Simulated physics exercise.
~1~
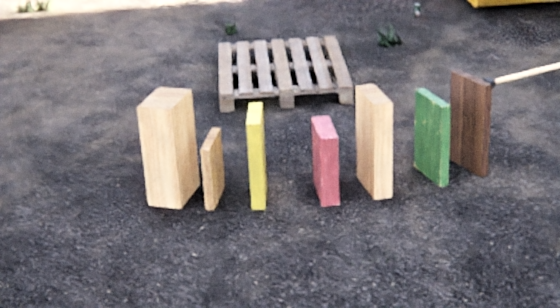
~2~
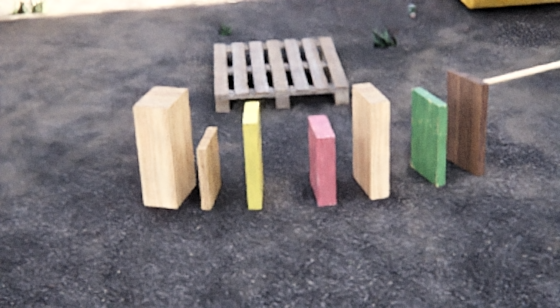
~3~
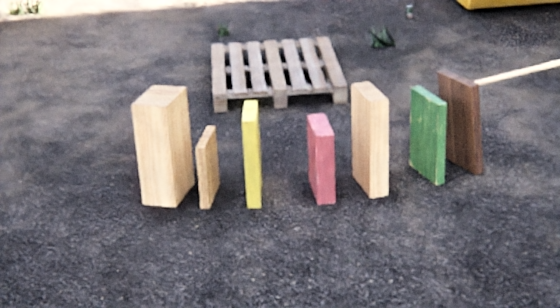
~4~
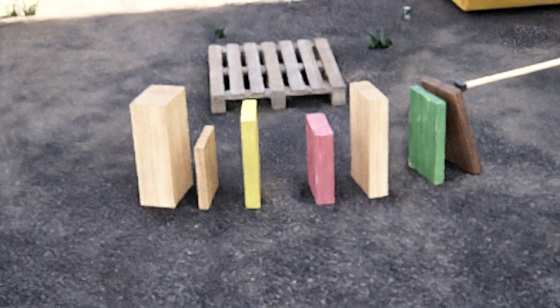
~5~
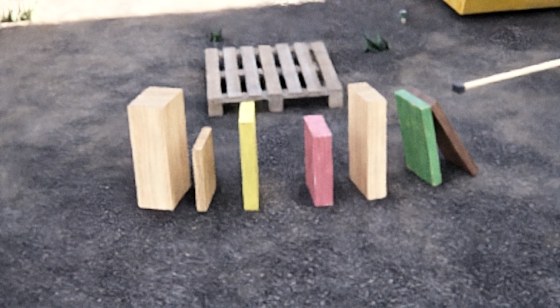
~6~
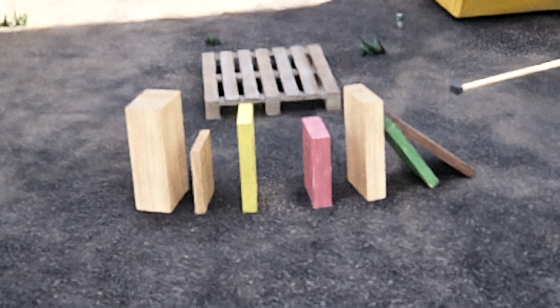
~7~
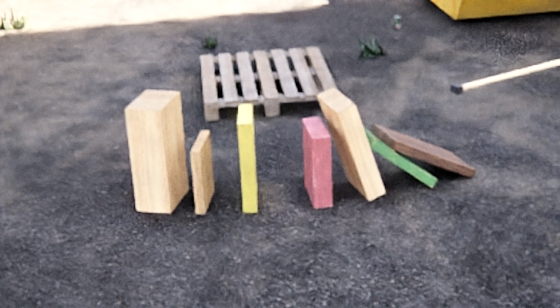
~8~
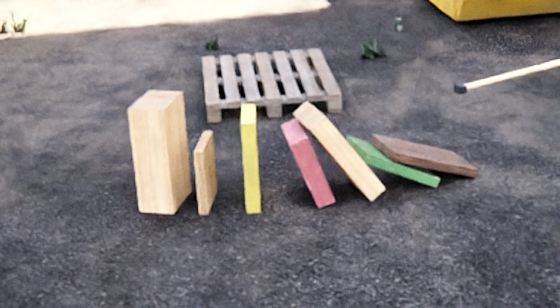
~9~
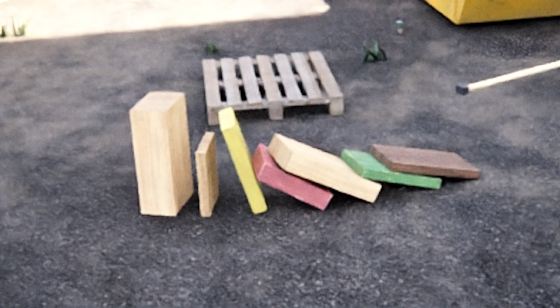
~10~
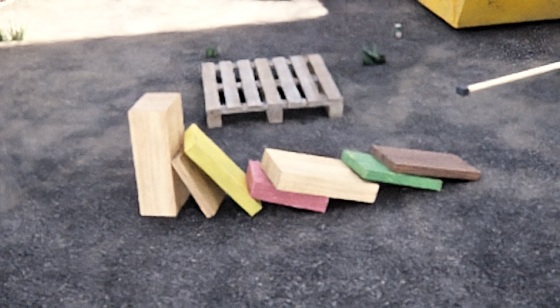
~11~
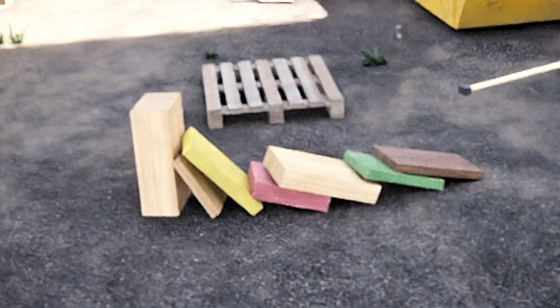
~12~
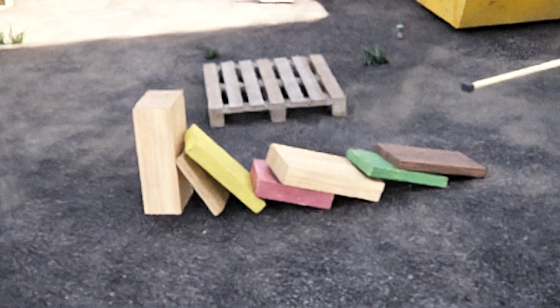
A pole tips the dark brown board, toppling others leftward until only the leftmost stands.
